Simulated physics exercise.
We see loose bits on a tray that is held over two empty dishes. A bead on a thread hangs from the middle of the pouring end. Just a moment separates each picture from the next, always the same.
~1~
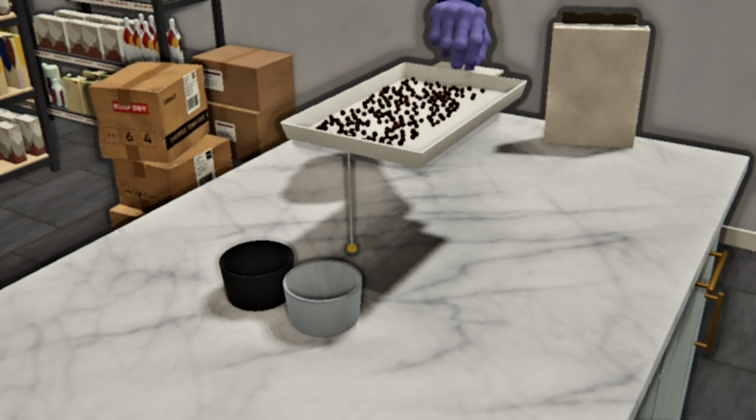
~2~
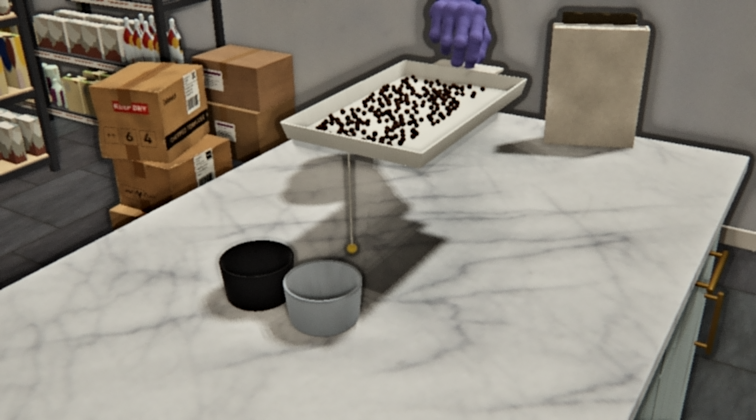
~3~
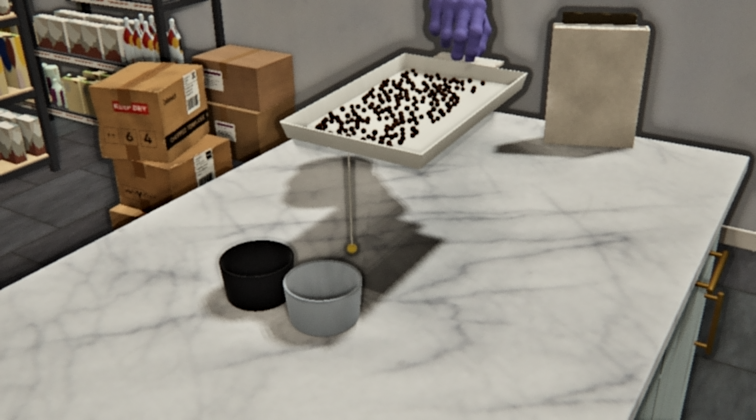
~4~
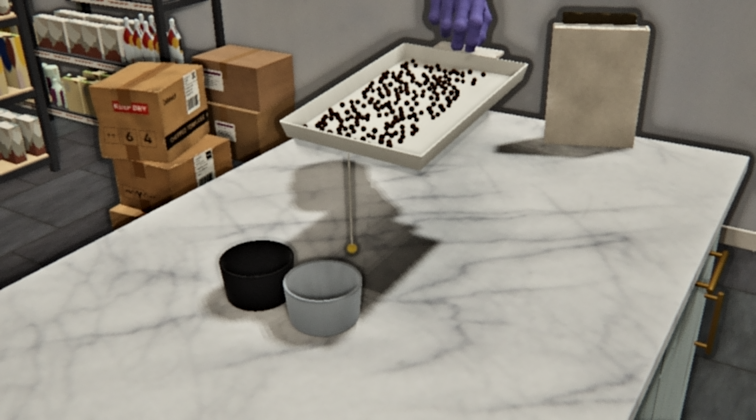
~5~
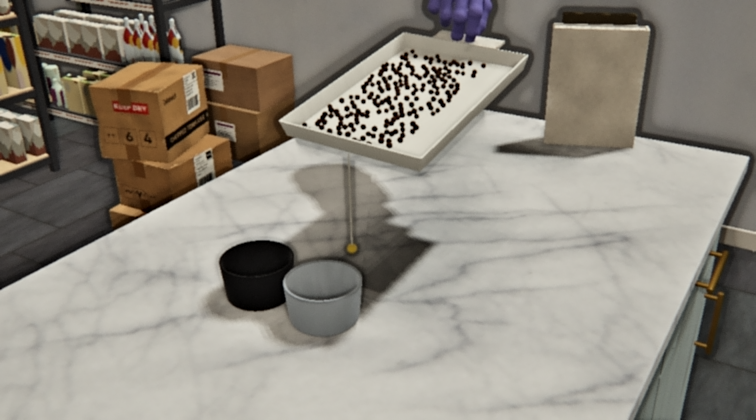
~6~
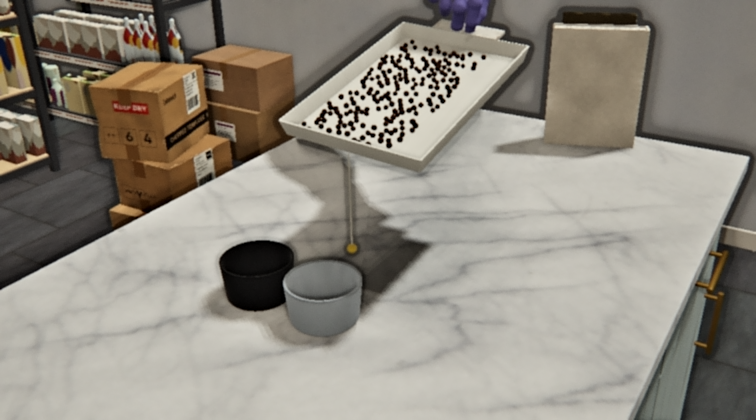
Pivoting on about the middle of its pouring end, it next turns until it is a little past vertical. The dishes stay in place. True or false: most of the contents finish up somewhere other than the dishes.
True.
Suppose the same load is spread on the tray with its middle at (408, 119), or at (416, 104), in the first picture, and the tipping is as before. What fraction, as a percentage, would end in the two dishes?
Close to 10 %, followed by close to 10 %.
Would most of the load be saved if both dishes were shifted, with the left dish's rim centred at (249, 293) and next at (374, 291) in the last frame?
The first place gets a lesser share, the second the greater share.
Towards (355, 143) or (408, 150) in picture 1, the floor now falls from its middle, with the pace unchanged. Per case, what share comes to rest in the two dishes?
90 % and 0 %, roughly.
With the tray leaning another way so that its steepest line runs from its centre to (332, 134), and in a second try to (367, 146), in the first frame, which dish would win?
Going by the two slopes in order, it's the left-side one and then the right-side one.
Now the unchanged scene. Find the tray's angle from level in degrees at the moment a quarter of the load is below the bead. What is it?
I'd say close to 95 degrees.
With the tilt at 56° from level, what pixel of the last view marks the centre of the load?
In the last view, the load is centred close to (381, 142).
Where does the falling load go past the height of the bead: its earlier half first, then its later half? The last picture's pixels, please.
Near (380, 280) to start, and near (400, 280) afterwards.
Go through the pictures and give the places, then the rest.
Corners of the pouring end at (287, 122) and (420, 150), level; middle of the load at (399, 109), allspice berries; left dish at (234, 290); right dish at (301, 314); bead on its thread at (352, 248), in the first picture.
Corners of the pouring end at (287, 122) and (420, 151), level; middle of the load at (399, 108), in the second picture.
Corners of the pouring end at (286, 121) and (420, 152), tipped barely, lowest at the right corner; middle of the load at (399, 104), in the third picture.
Corners of the pouring end at (286, 120) and (419, 153), tipped a little, lowest at the right corner; middle of the load at (398, 99), in the fourth picture.
Corners of the pouring end at (286, 120) and (419, 155), tipped a little, lowest at the right corner; middle of the load at (398, 94), in the fifth picture.
Corners of the pouring end at (285, 119) and (419, 157), tipped a little, lowest at the right corner; middle of the load at (398, 89); left dish at (234, 290); right dish at (301, 314), in the sixth picture.
Soon after the last picture, tray tipped steeply; nearly all on the tray; a stray few outside both.
A little later, tray tipped right over; about half on the tray; a stray few in the right dish; a small part outside both; about a third in the air.
Later still, tray tipped past a quarter turn; about a quarter in the right dish; most outside both.
At rest, tray tipped past a quarter turn; about a quarter in the right dish; none in the left dish; most outside both.
